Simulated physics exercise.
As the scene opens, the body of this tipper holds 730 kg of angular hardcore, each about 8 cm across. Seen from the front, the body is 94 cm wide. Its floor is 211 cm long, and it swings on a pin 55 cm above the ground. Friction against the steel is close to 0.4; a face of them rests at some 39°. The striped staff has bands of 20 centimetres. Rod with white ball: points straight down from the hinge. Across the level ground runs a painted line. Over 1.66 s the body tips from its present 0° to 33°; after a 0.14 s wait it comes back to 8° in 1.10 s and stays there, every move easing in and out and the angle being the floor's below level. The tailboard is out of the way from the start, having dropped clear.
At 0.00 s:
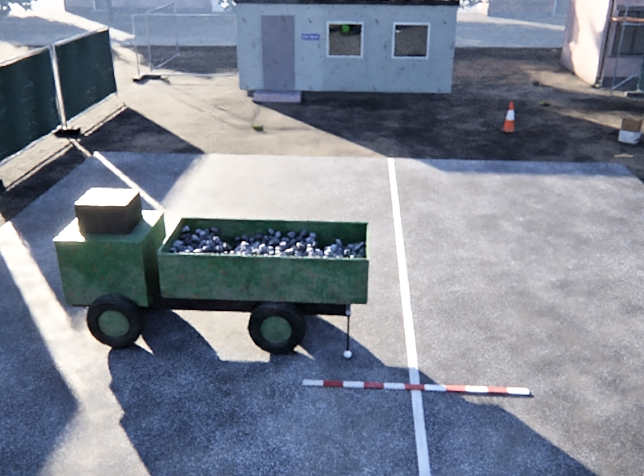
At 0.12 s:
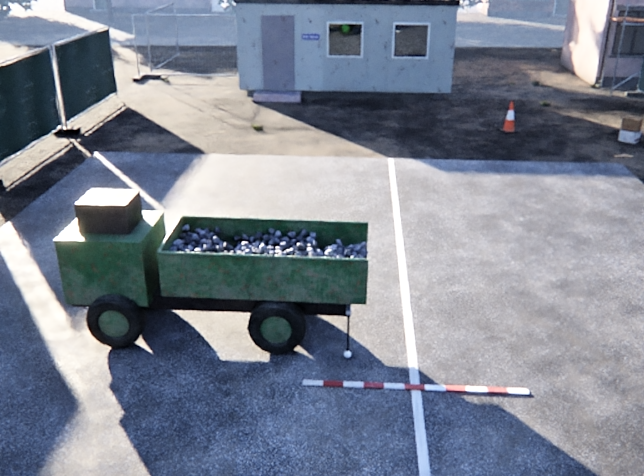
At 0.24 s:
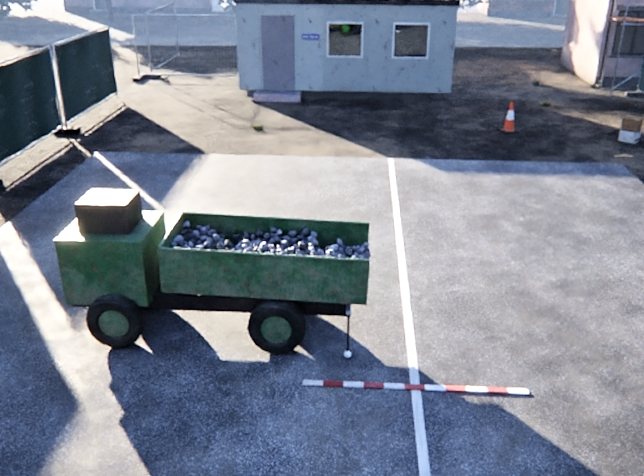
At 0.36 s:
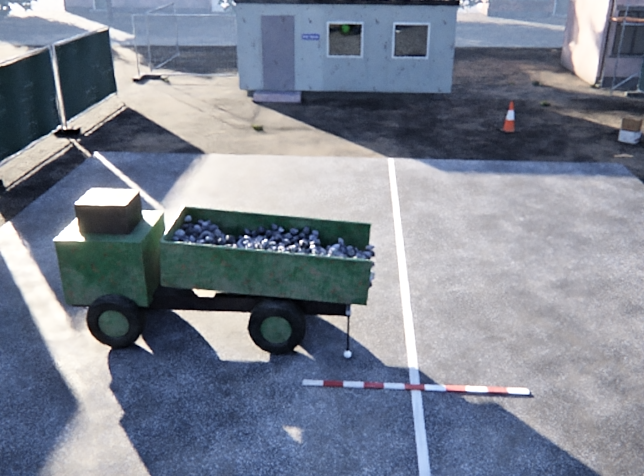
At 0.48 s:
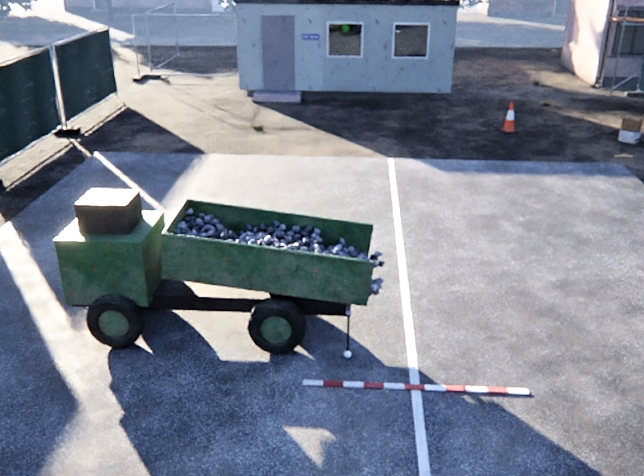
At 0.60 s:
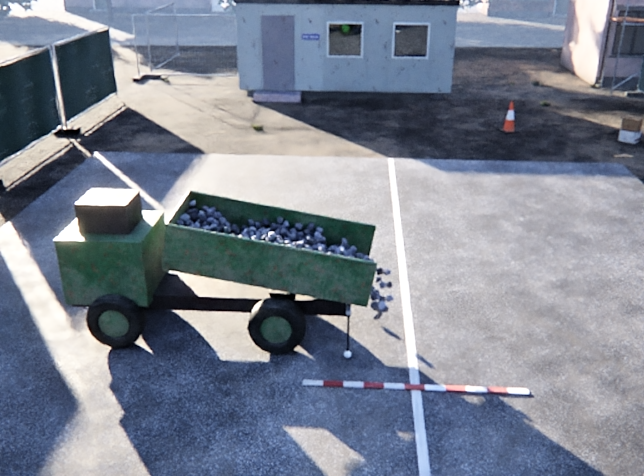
Green tipper body slowly tilting up at its cab end on a sunlit yard, a few grey stones dropping from its right edge.
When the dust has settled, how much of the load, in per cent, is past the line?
40 %.
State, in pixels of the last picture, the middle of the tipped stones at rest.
Look at roughly (407, 326).
After 1.2 s the floor is at 28°; 88 % in the body, 12 % short of the line, 1 % past the line; the foremost stones are at (419, 335).
After 1.8 s the floor is at 33°; 63 % in the body, 32 % short of the line, 5 % past the line; the foremost stones are at (445, 326).
After 3.3 s the floor is at 8°; 12 % in the body, 47 % short of the line, 41 % past the line; the foremost stones are at (497, 353).
After 6.1 s the floor is at 8°; 12 % in the body, 47 % short of the line, 41 % past the line; the foremost stones are at (497, 353).
